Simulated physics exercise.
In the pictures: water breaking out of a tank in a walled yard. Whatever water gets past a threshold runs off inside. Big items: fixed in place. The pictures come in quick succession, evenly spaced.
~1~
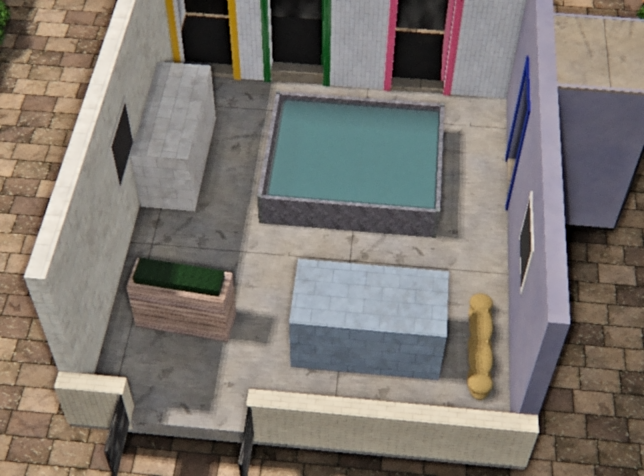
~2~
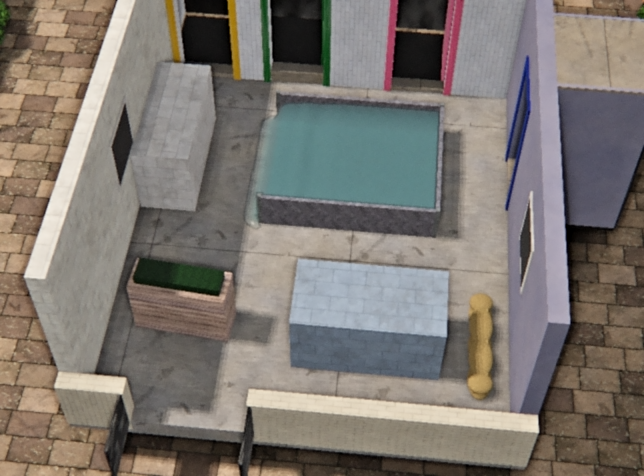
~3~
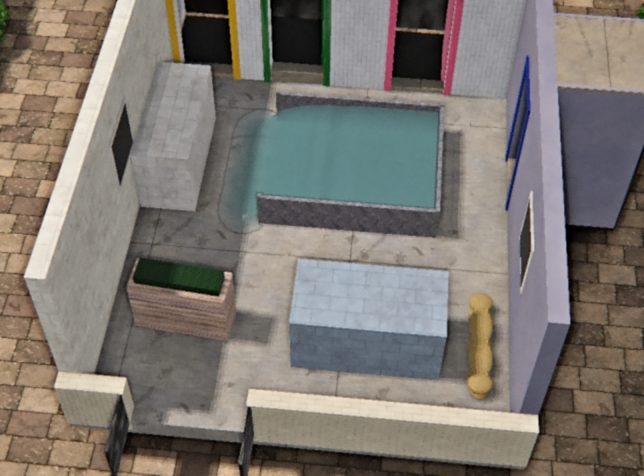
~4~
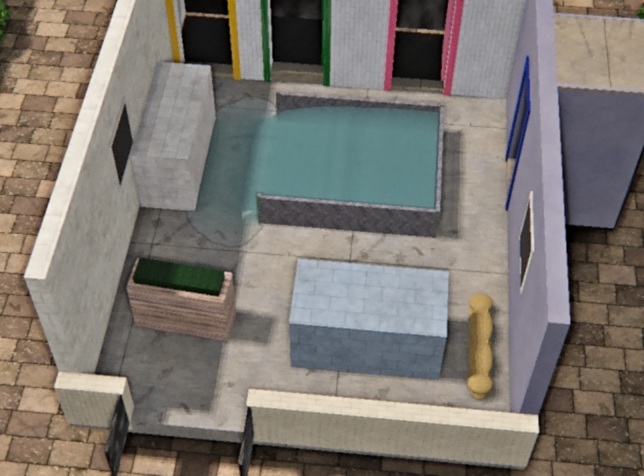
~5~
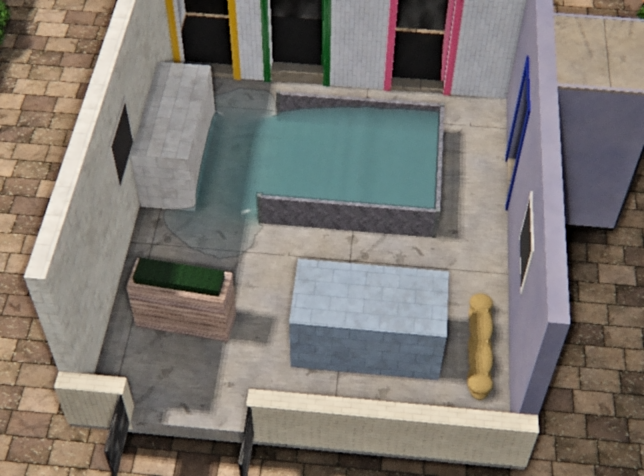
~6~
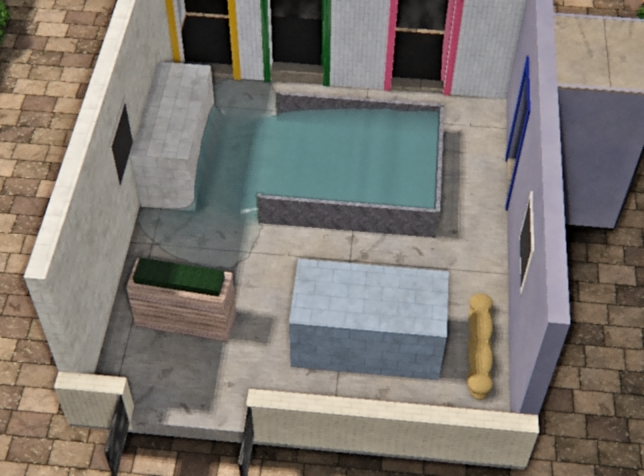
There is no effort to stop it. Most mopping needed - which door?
Yellow door.
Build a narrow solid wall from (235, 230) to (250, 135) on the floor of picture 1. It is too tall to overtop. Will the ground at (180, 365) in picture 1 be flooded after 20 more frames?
At that place: No water.
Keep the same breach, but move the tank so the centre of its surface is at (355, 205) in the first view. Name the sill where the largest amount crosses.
The door marked yellow.
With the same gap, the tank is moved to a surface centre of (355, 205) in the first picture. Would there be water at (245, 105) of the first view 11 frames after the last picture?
Soaked.
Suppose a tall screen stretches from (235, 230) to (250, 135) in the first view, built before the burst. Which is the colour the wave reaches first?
First: The yellow door.
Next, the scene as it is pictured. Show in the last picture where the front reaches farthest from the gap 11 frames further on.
About (88, 401).
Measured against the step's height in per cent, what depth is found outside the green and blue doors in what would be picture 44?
In turn 50 and 50 per cent.
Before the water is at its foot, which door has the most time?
The final one is the blue door.
A moment on, water covers 25 % of the floor; pink door not reached, green door not reached, yellow door a trickle in, blue door not reached.
Next, water covers 35 % of the floor; pink door not reached, green door wet at the sill, nothing in, yellow door a lot in, blue door not reached.
Then, water covers 55 % of the floor; pink door wet at the sill, nothing in, green door wet at the sill, nothing in, yellow door a lot in, blue door not reached.
Later, water covers 85 % of the floor; pink door wet at the sill, nothing in, green door wet at the sill, nothing in, yellow door a lot in, blue door wet at the sill, nothing in.
In the end, water covers 95 % of the floor; pink door wet at the sill, nothing in, green door wet at the sill, nothing in, yellow door a lot in, blue door wet at the sill, nothing in; the yellow door has let in the most.
